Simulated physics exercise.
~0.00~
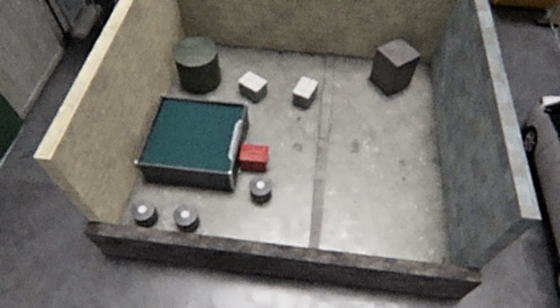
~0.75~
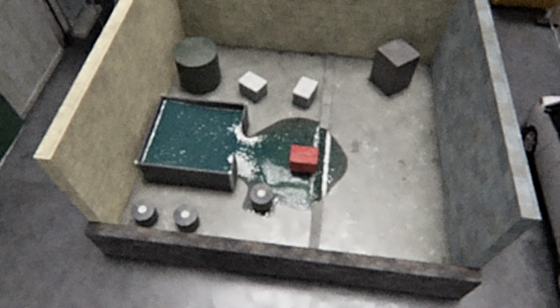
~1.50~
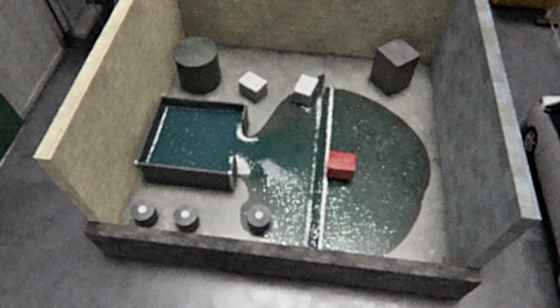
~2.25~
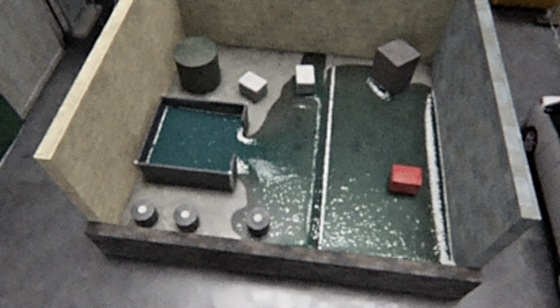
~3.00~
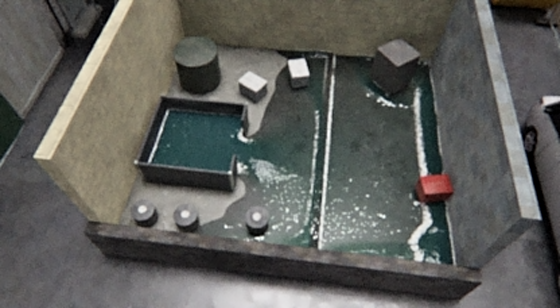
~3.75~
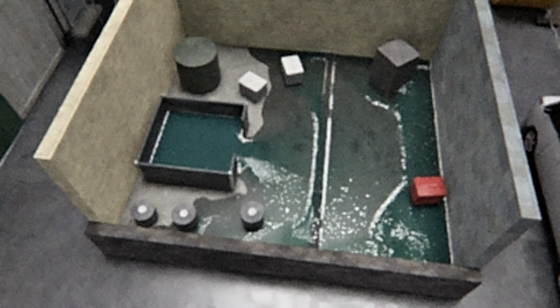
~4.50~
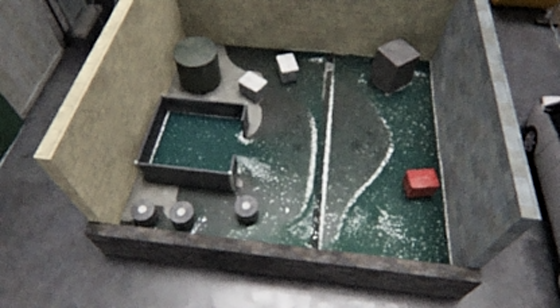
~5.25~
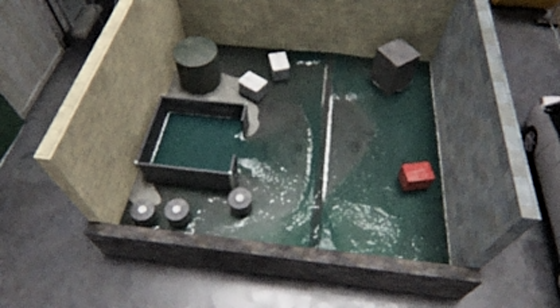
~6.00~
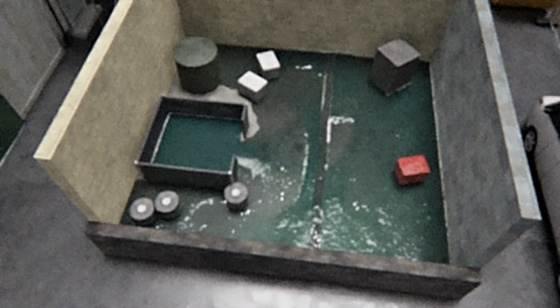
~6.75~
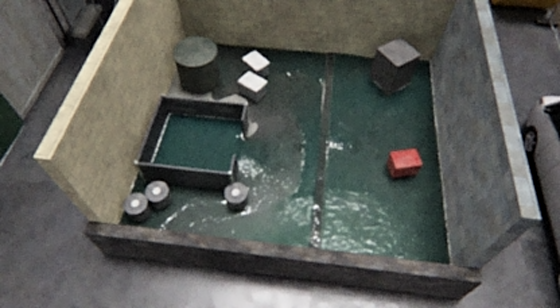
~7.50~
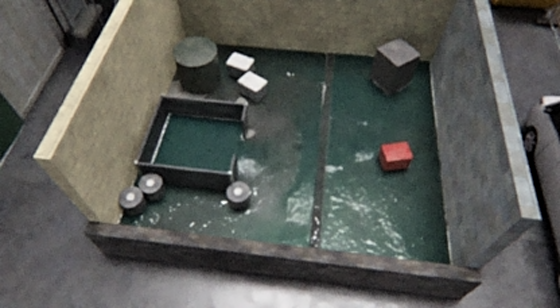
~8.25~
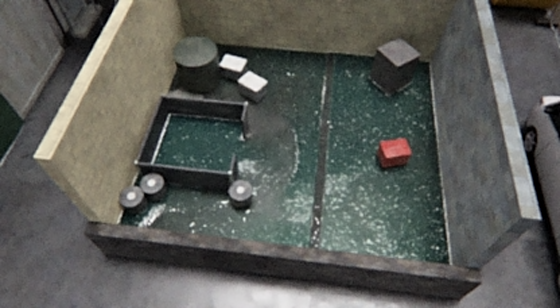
At the start, a dark tank full of green water stands in a walled enclosure, with a red chest beside it and pale boxes and grey tubs nearby. The tank's right side gives way and water spills out, pushing the red chest right and over the low kerb. The water spreads to the far wall, carrying the chest close to it, then washes back. As the flooding deepens, the two pale boxes drift left behind the tank and the small tubs shift. Finally, water covers the floor and the red chest floats right of the kerb.
